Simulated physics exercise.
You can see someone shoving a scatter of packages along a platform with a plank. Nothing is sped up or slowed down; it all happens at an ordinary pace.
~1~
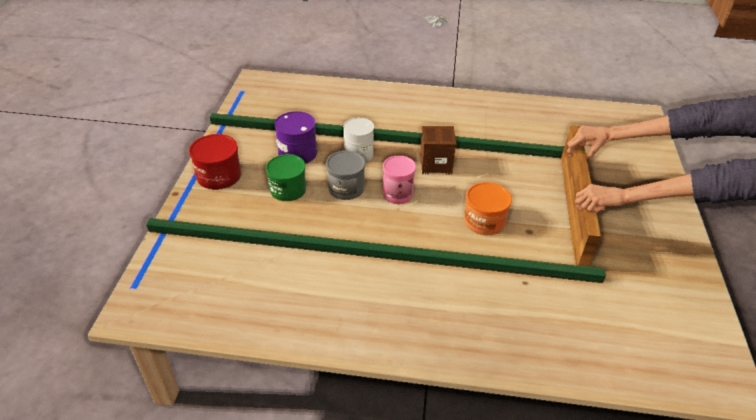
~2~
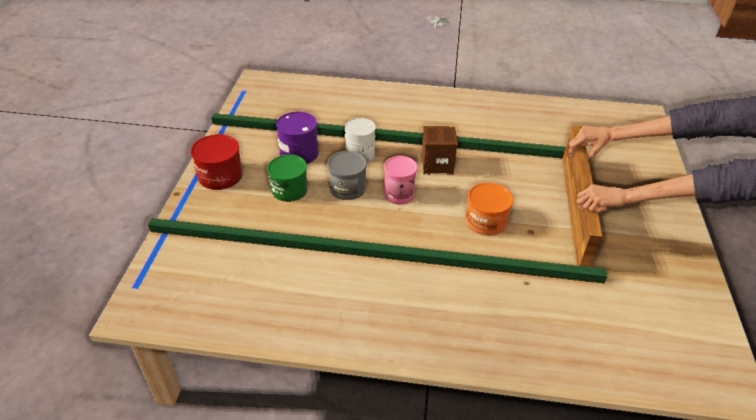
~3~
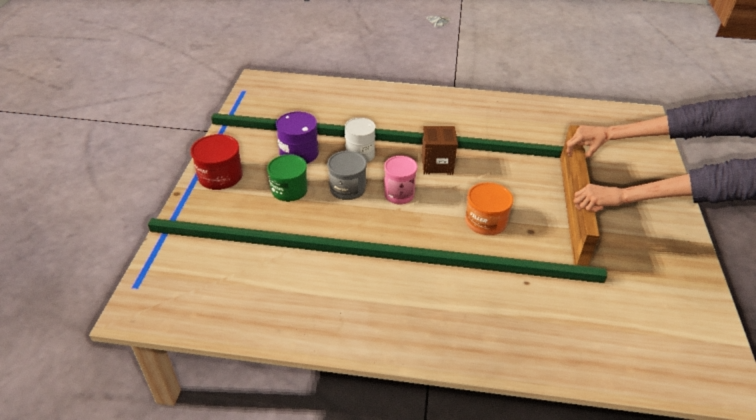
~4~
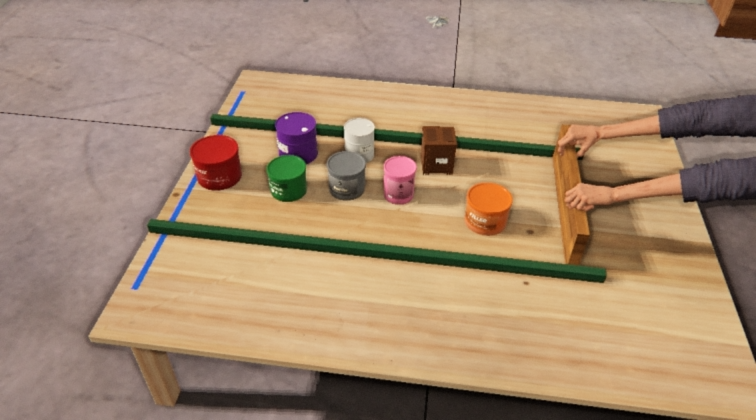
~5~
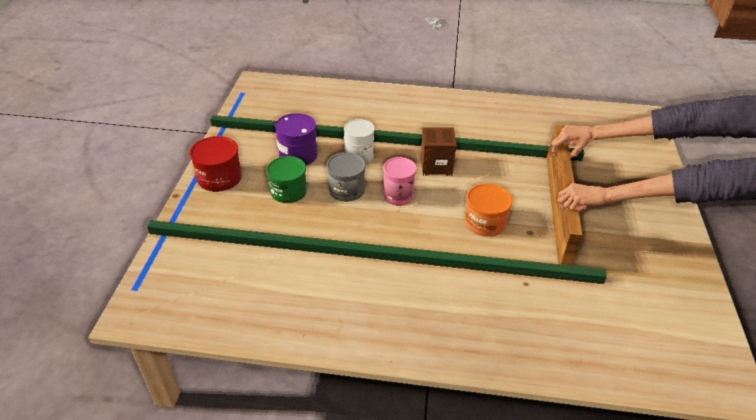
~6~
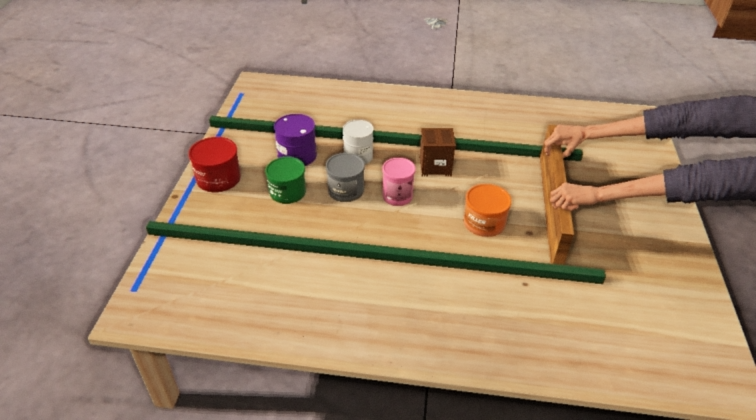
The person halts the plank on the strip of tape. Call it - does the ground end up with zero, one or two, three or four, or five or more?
The ground ends up with five or more.
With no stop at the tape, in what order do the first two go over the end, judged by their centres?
Order: Red pail, green pail.
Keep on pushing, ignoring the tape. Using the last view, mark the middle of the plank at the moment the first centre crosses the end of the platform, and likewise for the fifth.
Roughly (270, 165) for the earlier crossing, roughly (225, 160) for the later one.
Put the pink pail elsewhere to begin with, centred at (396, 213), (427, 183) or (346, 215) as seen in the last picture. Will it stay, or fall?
In order of the places given, the pink pail rests steady, then rests steady, then rests steady.
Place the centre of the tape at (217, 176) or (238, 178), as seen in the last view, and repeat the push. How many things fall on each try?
On the ground you'd count 5 the first time and 1 the second.
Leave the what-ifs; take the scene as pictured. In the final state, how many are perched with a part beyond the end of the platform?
That would be 1.
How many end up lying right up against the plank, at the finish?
It's 1.
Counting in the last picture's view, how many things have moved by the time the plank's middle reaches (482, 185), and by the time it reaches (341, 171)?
The first count is 1, and then it's 7.
Soon after, none off yet; red pail at rest near (216, 165); purple canister at rest near (296, 140); green pail at rest near (287, 180).
Then, none off yet; red pail at rest near (214, 164); purple canister moved about its own width near (243, 140); green pail moved about its own width near (234, 189).
At rest, the number that fall off is five or more; fallen, orange pail, brown tote, white canister, grey pail, green pail, purple canister and red pail.
